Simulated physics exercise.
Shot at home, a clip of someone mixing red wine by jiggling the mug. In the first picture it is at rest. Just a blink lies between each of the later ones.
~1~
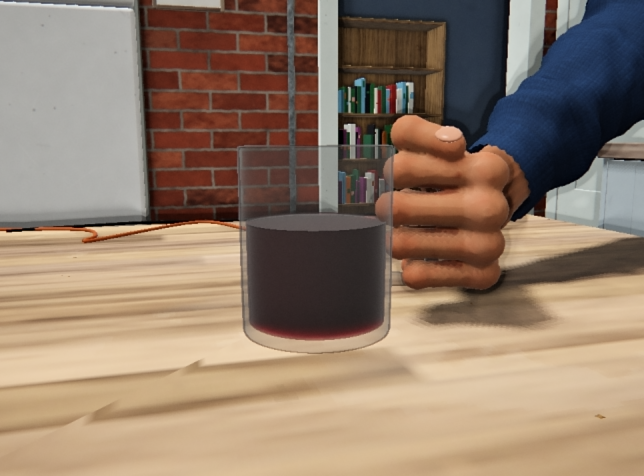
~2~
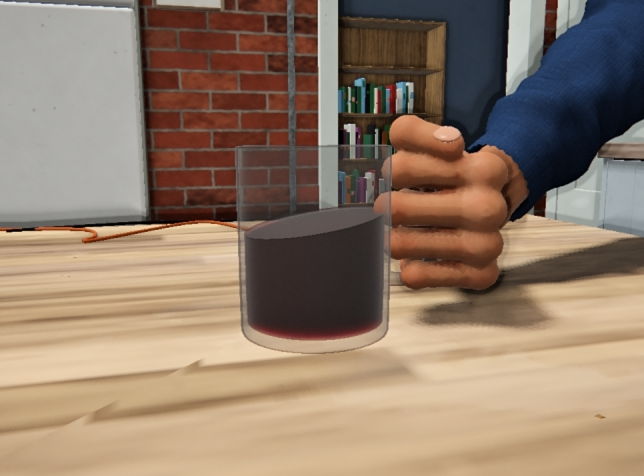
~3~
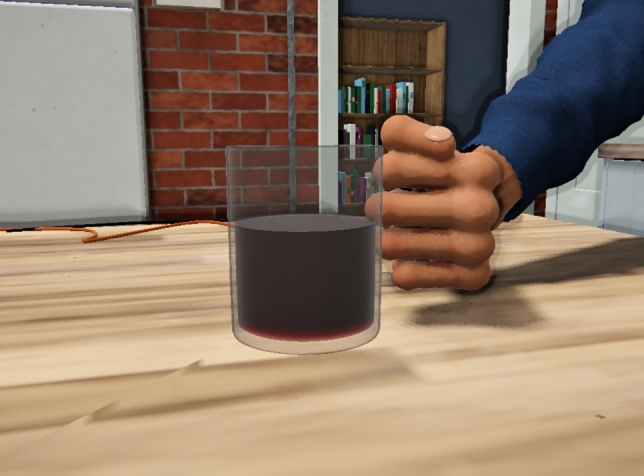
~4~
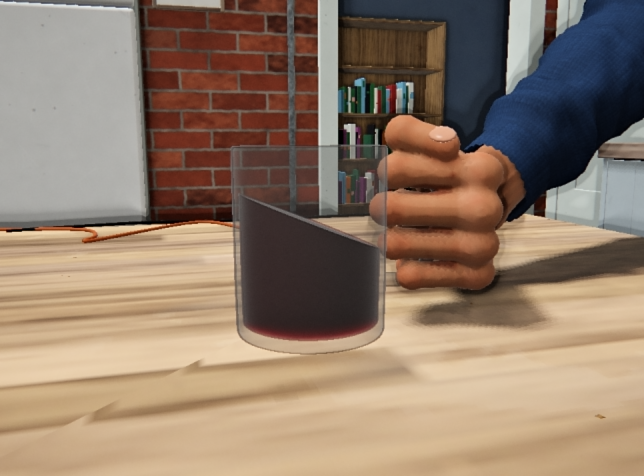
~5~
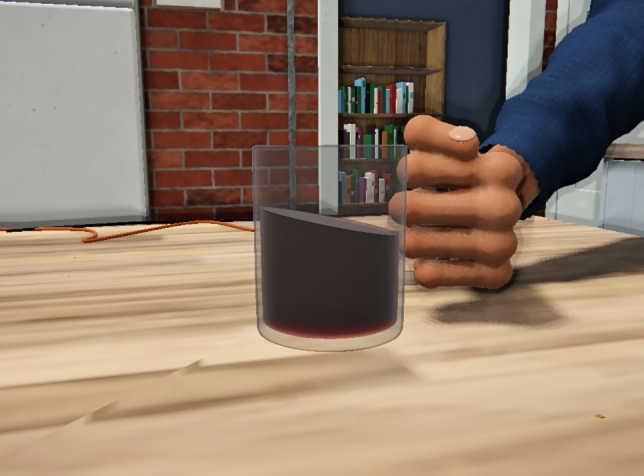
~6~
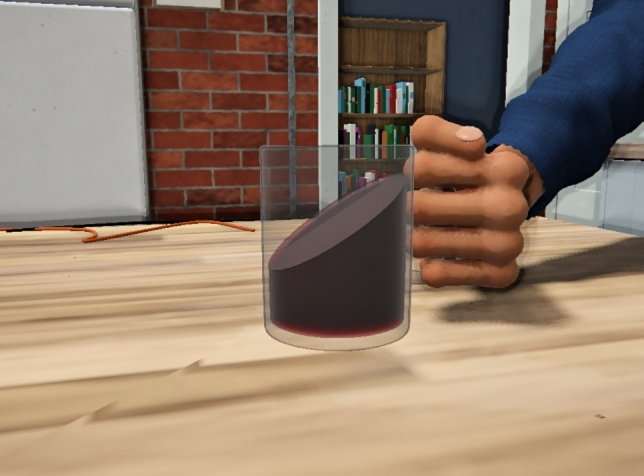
On a wooden table, a hand jiggles a clear mug left then right, sloshing dark red liquid.
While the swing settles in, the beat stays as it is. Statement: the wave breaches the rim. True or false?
True.
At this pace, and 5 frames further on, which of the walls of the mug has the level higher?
Pretty clearly on the right margin.
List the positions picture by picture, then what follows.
In the first picture, mug (316, 234) about half full; at rest.
In the second picture, mug about half full, surface at (314, 223); surface clearly higher on the right.
In the third picture, mug (306, 234) about half full; surface about level.
In the fourth picture, mug about half full, surface at (309, 223); surface much higher on the left.
In the fifth picture, mug (330, 233) about half full; surface clearly higher on the left.
In the sixth picture, mug about half full, surface at (337, 222); surface much higher on the right.
Shortly, the highest wave so far goes over the rim.
At the finish, the highest wave so far goes over the rim; some is on the top.
